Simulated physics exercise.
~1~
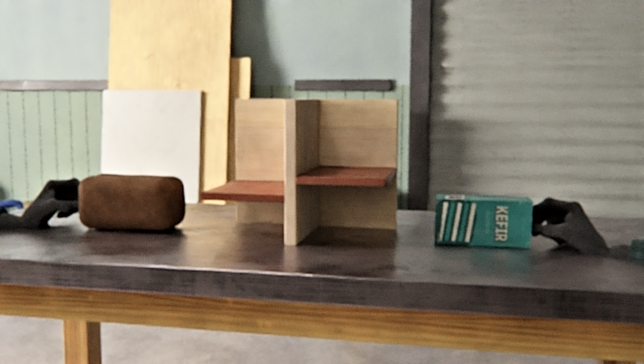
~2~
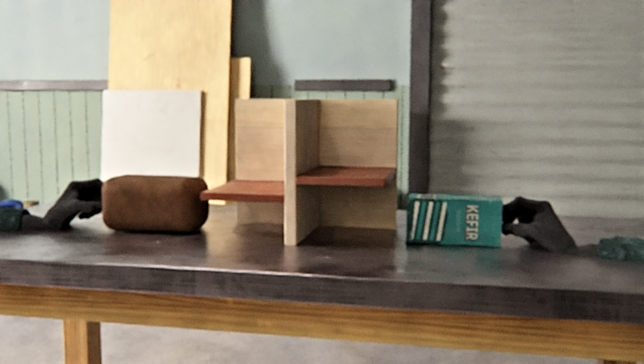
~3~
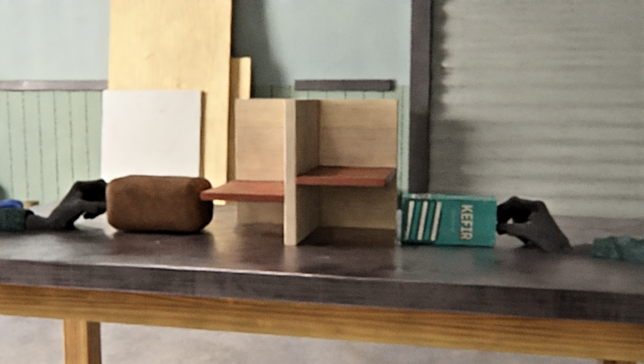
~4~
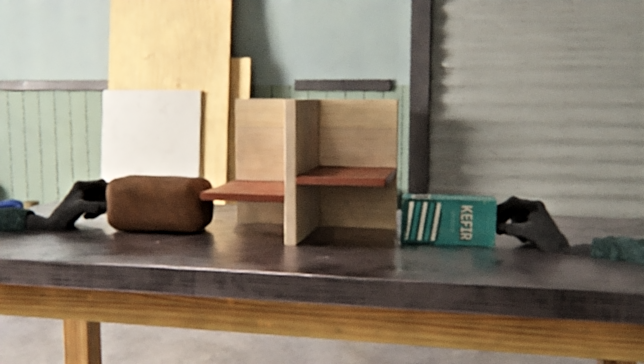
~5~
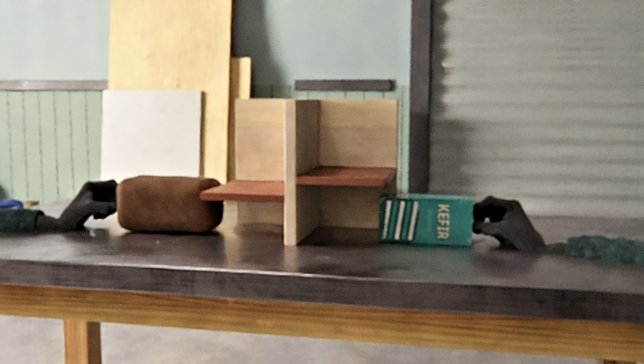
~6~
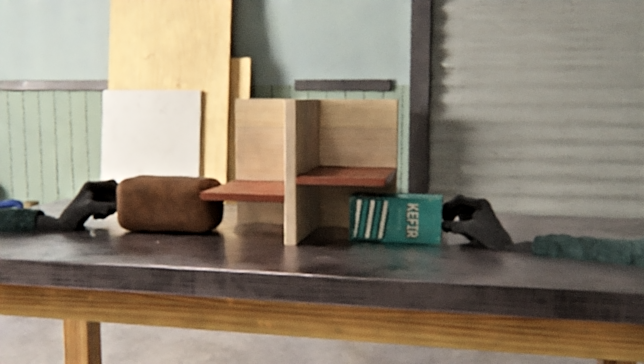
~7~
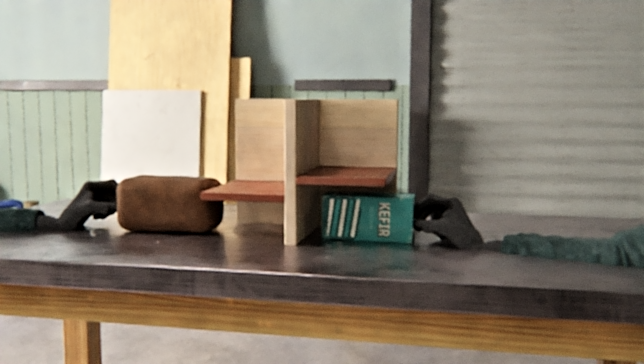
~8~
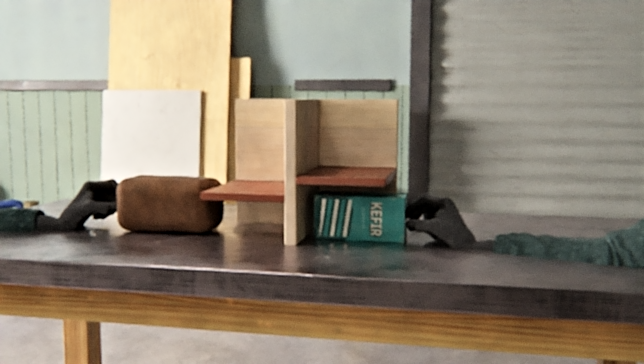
At the start, a brown loaf and a turquoise kefir carton lying on its side rest on a dark tabletop, each held by a dark-gloved hand, with a wooden shelf unit standing between them. The hands slide both things inward, the loaf to the right and the carton to the left, and then they pause briefly. Moving on, the loaf reaches the edge of the lower reddish shelf on the left and stops there. The right hand keeps pushing the carton under the slightly higher right shelf. It ends tucked beneath that shelf near the upright divider, while the loaf stays caught outside.
